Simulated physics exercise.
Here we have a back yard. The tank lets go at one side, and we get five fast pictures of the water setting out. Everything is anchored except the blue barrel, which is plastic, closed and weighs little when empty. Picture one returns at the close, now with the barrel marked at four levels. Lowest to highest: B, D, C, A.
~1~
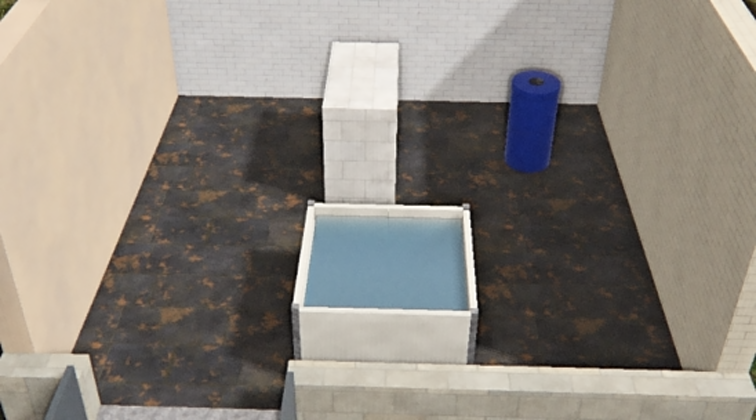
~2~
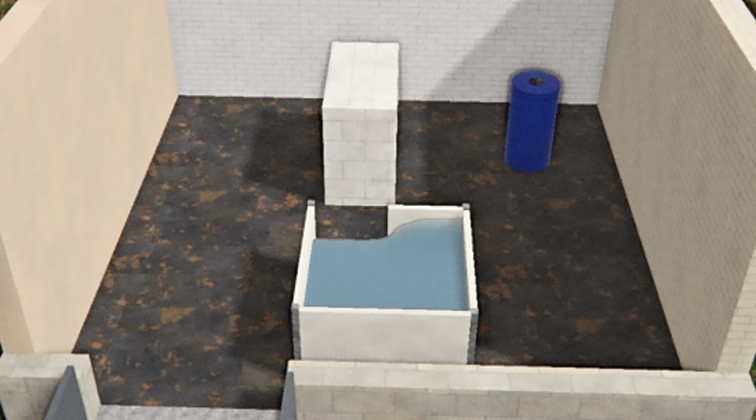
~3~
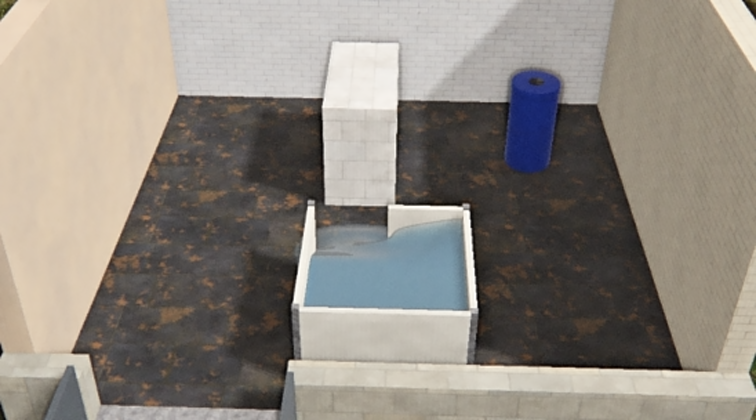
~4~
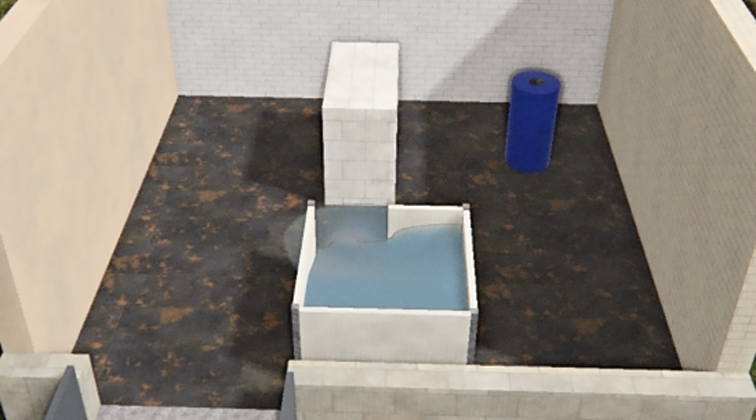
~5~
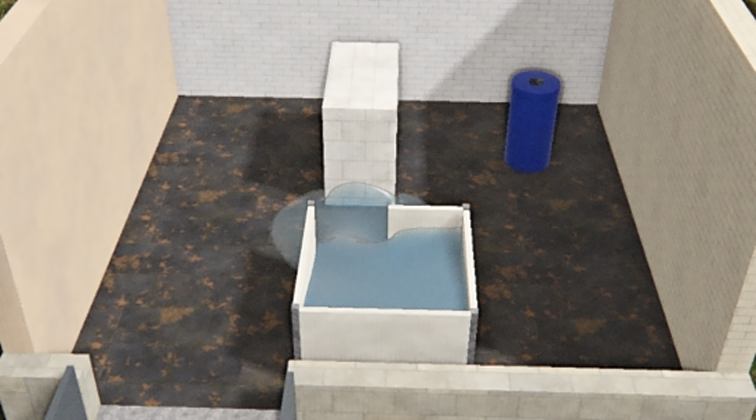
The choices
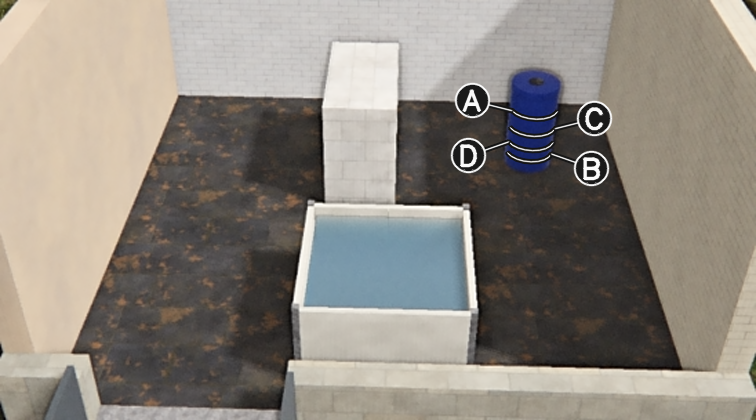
Water in a square white tank dropped away at the back left corner, then poured out through a gap in the back wall and spread over the dark ground around a pale block.
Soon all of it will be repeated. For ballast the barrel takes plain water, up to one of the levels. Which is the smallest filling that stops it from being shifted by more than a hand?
Choose B.
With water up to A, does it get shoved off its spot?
No, that is safe.
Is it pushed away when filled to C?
No, not at all.
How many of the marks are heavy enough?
All of them.
On the marked copy, A at (536, 119); B at (531, 161); C at (534, 136); D at (532, 150); from the bottom up B, D, C, A.
With A, it does not move.
With B, it does not move.
With C, it does not move.
With D, it does not move.
